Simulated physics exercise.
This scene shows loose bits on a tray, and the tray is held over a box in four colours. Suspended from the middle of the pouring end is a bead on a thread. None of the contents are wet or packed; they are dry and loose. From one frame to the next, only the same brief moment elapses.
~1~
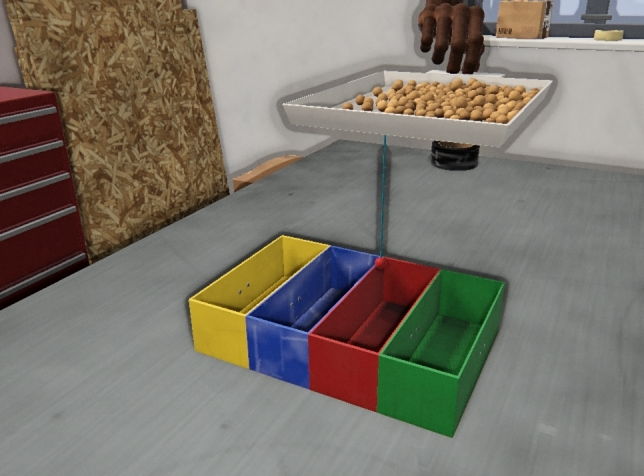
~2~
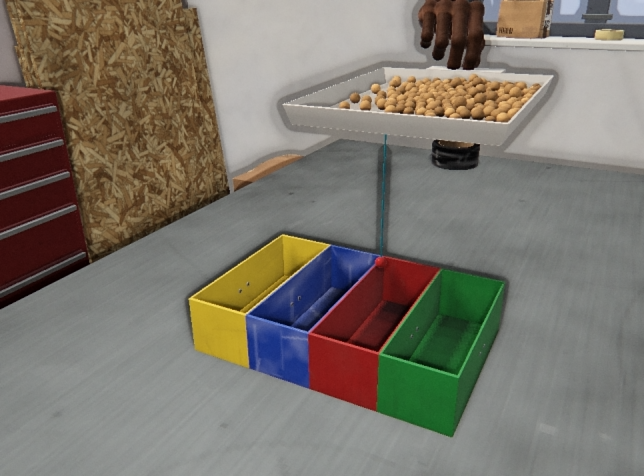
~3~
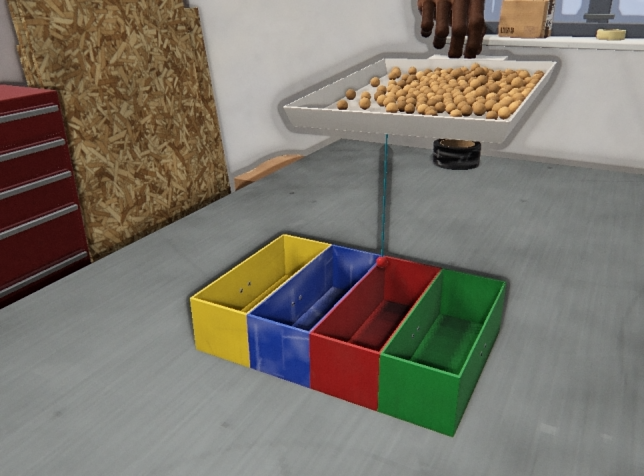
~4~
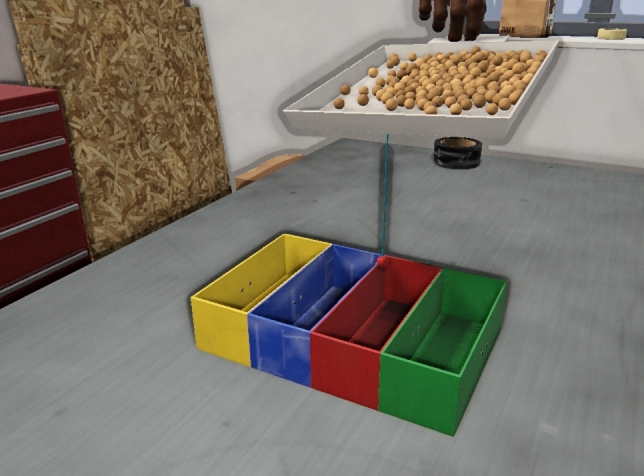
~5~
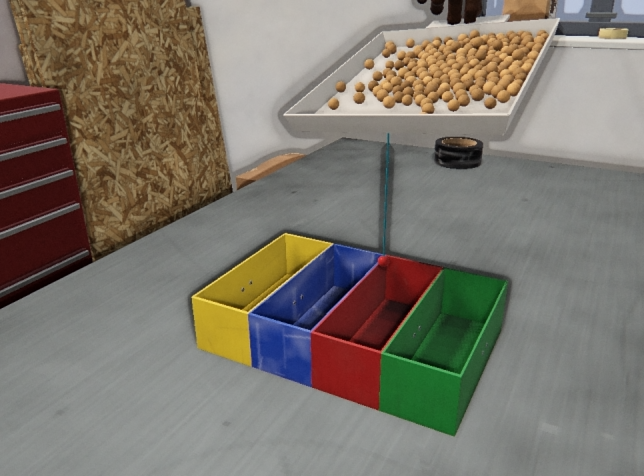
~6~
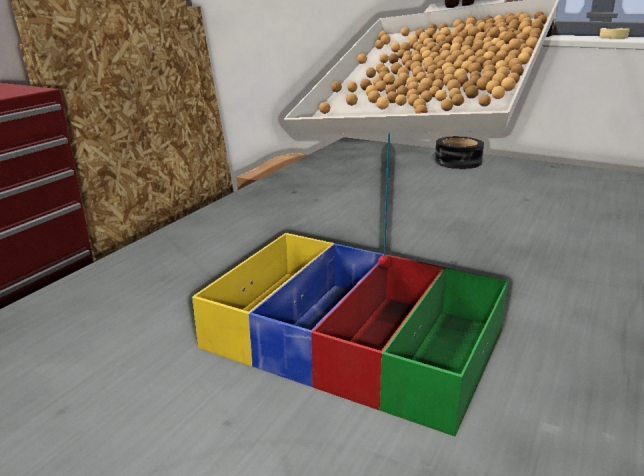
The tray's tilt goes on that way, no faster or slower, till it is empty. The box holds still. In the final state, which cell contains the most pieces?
The yellow one contains the most.
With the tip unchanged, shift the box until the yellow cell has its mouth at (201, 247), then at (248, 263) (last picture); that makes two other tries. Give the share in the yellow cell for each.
First try: Roughly 0 per cent; second try: Roughly 30 per cent.
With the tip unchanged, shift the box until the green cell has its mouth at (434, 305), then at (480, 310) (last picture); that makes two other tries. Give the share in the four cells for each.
In order: 90 percent, then 80 percent.
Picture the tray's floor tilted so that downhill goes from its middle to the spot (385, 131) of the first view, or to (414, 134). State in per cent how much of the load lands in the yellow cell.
First case: 20 %; second case: 0 %.
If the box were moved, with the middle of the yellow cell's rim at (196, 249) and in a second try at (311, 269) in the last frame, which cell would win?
The cell in red, then the yellow one.
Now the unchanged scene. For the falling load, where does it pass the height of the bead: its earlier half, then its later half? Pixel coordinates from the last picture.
Near (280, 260) to start, and near (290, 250) afterwards.
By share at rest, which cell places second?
The second spot goes to the blue cell.
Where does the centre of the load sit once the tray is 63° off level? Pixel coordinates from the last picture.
The load's middle is around (326, 131).
Just after the last frame, tray tipped steeply; roughly two thirds on the tray; about a tenth in the yellow cell; about a tenth in the blue cell; just a few in the red cell; roughly a quarter falling or outside the box.
A moment on, tray tipped past a quarter turn; just a few on the tray; roughly half in the yellow cell; roughly a quarter in the blue cell; about a tenth in the red cell; just a few in the green cell; about a tenth falling or outside the box.
Further on, tray tipped past a quarter turn; roughly half in the yellow cell; roughly a third in the blue cell; about a tenth in the red cell; just a few in the green cell; about a tenth falling or outside the box.
When it is over, tray tipped past a quarter turn; roughly half in the yellow cell; roughly a third in the blue cell; about a tenth in the red cell; just a few in the green cell; about a tenth outside the box.
